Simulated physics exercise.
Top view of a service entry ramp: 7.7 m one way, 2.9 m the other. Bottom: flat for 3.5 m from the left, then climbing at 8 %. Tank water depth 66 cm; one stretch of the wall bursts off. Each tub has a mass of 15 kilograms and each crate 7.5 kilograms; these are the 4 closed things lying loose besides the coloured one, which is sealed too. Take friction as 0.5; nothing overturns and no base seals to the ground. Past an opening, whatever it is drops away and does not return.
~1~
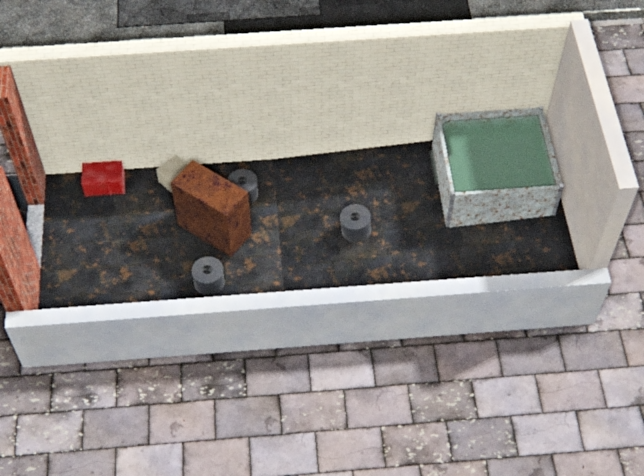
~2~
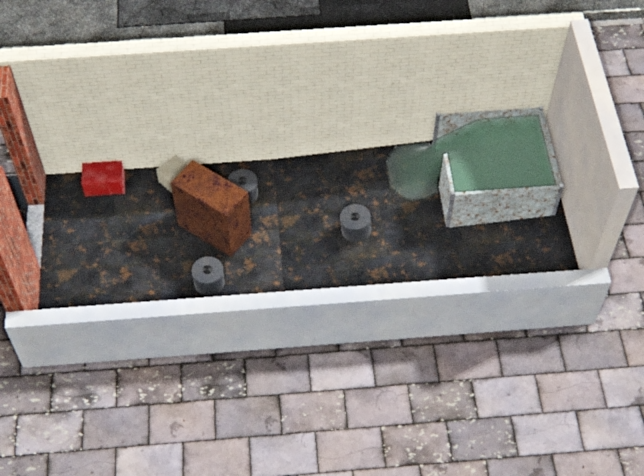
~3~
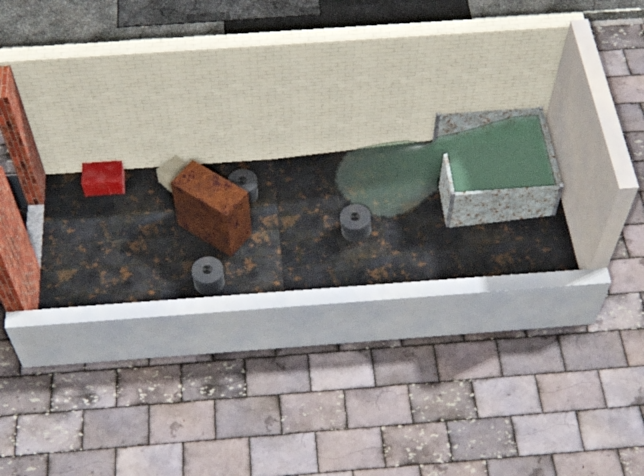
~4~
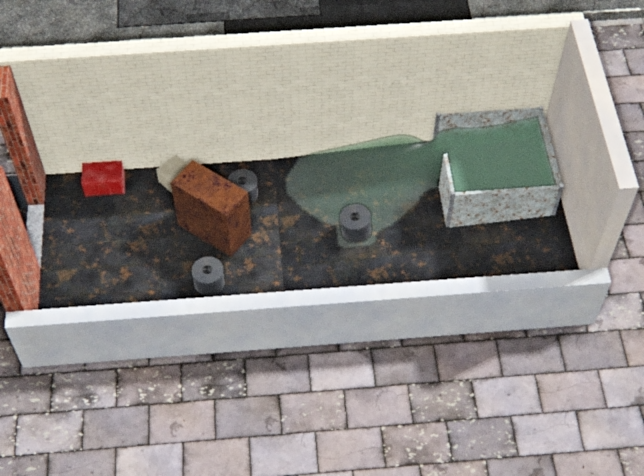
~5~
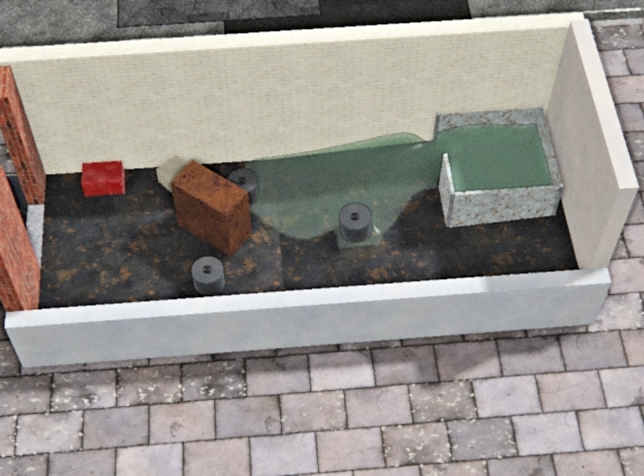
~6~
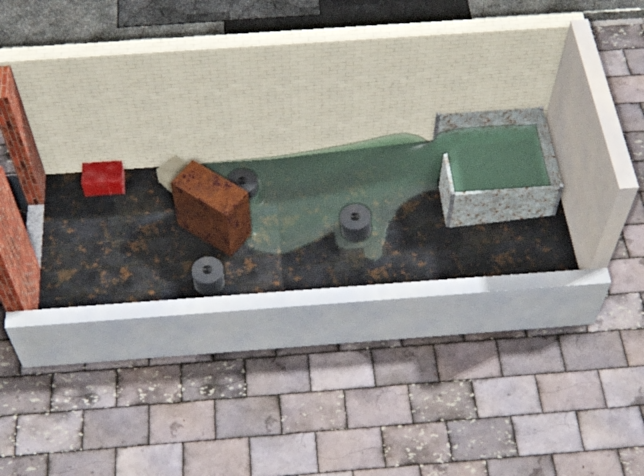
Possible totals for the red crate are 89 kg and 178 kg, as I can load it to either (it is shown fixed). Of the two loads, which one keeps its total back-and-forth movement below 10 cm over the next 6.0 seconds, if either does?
The lighter mass fails but the heavier works.
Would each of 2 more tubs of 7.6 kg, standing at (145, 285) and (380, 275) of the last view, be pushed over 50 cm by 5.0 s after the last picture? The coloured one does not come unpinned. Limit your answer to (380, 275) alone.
Well, it's lower.
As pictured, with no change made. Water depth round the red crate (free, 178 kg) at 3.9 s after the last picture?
Close to 11 cm deep.
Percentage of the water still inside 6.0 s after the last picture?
Around 84 per cent of the water is still in there.
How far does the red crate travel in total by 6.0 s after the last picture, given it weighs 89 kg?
About 40 cm.
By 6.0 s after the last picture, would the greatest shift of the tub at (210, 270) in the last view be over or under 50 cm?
Answer: Exceeds it.
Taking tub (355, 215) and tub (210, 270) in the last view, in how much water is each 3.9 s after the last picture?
About 2 and 8 cm.
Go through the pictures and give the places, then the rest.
In the first frame, the red crate at (102, 172), on the bottom; 2.0 m2 under water; 0 of 5 have shifted.
In the second frame, the red crate at (102, 172) rests on the ground; water covers 2.7 m2; 0 of 5 have shifted.
In the third frame, the red crate at (102, 172) rests on the ground; 3.7 m2 under water; 0 of 5 have shifted.
In the fourth frame, the red crate at (102, 172), on the bottom; water covers 4.7 m2; 0 of 5 have shifted.
In the fifth frame, the red crate at (102, 172), on the bottom; 5.6 m2 under water; 0 of 5 have shifted.
In the sixth frame, the red crate at (102, 172), on the bottom; 6.6 m2 under water; 0 of 5 have shifted.
Then, 0.4 s after the last picture the red crate would be 0 cm from its start with 89 kg and 0 cm from its start with 178 kg; 1 cm of water round it then.
Then, 2.1 s after the last picture the red crate would be 39 cm from its start with 89 kg and 1 cm from its start with 178 kg; 16 cm of water round it then.
Then, 3.9 s after the last picture the red crate would be 39 cm from its start with 89 kg and 1 cm from its start with 178 kg; 11 cm of water round it then.
Then, 6.0 s after the last picture the red crate would be 39 cm from its start with 89 kg and 1 cm from its start with 178 kg; 8 cm of water round it then.
